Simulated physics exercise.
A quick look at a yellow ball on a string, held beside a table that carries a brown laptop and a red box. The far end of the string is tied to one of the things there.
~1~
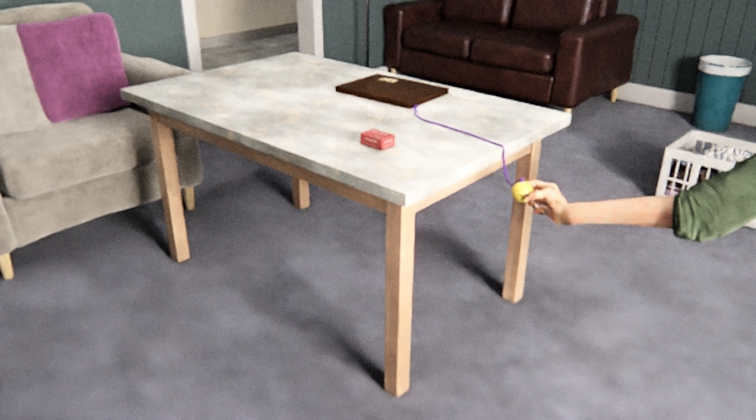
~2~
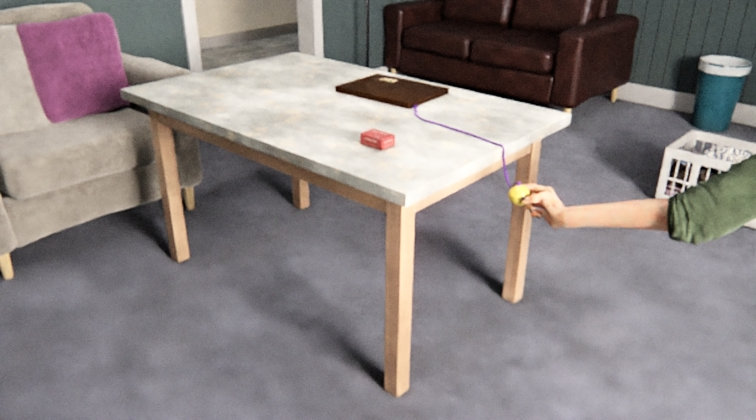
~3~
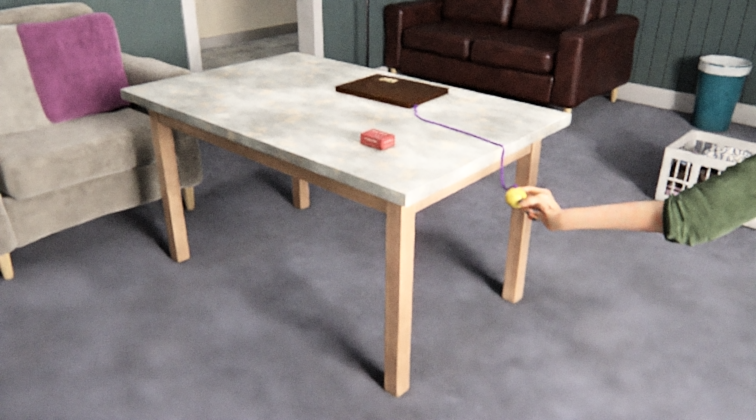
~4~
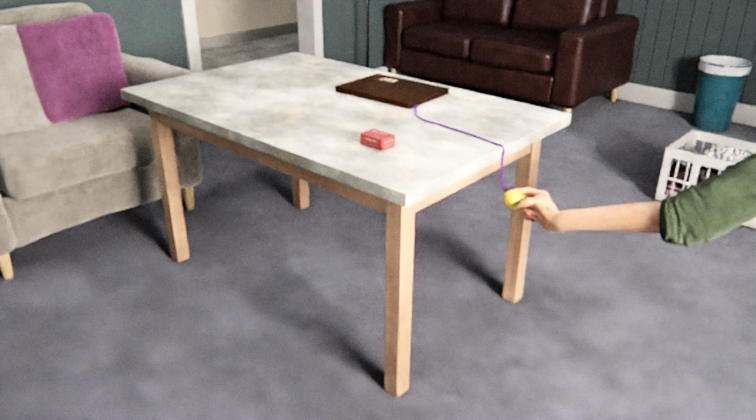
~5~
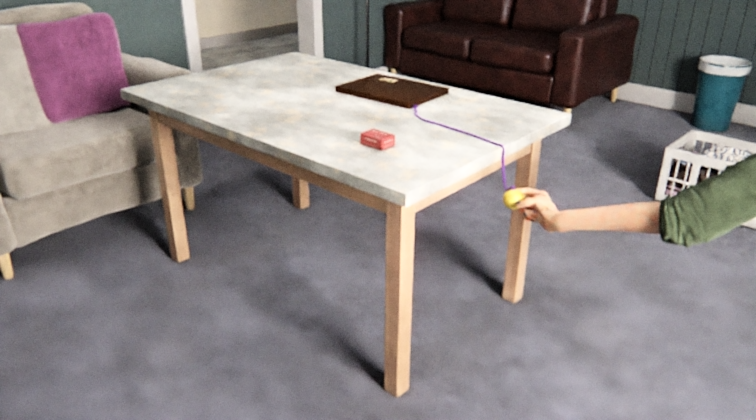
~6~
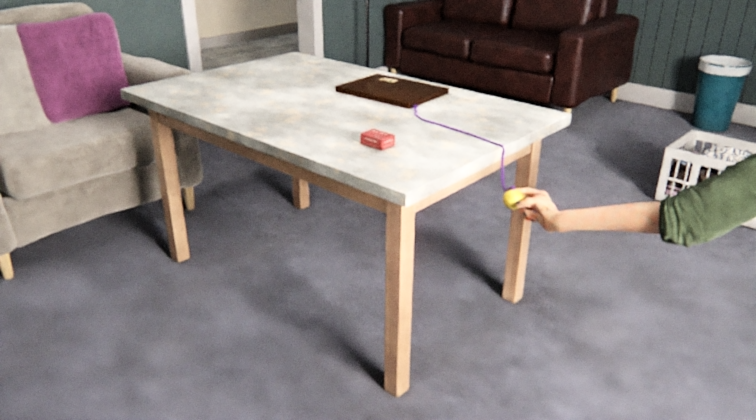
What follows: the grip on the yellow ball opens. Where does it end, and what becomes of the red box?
Outcome: The yellow ball ends up dangling, the red box keeps its place.
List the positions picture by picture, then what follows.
In the first frame, yellow ball (522, 192); brown laptop (392, 87); red box (378, 134).
In the second frame, yellow ball (519, 195).
In the third frame, yellow ball (516, 197).
In the fourth frame, yellow ball (514, 199); string through (426, 121) (468, 134).
In the fifth frame, yellow ball (513, 199); string through (426, 121) (468, 134).
In the sixth frame, yellow ball (513, 199); brown laptop (392, 87); red box (378, 134); string tied to the laptop, with little slack.
Then, 0.60 s later than the last view, ball above the floor near (490, 202); laptop as before; box as before.
Then, 1.36 s later than the last view, ball above the floor near (492, 205); laptop as before; box as before.
Finally, ball above the floor near (516, 218); laptop as before; box as before. The yellow ball swings from the edge and the red box stays on top.
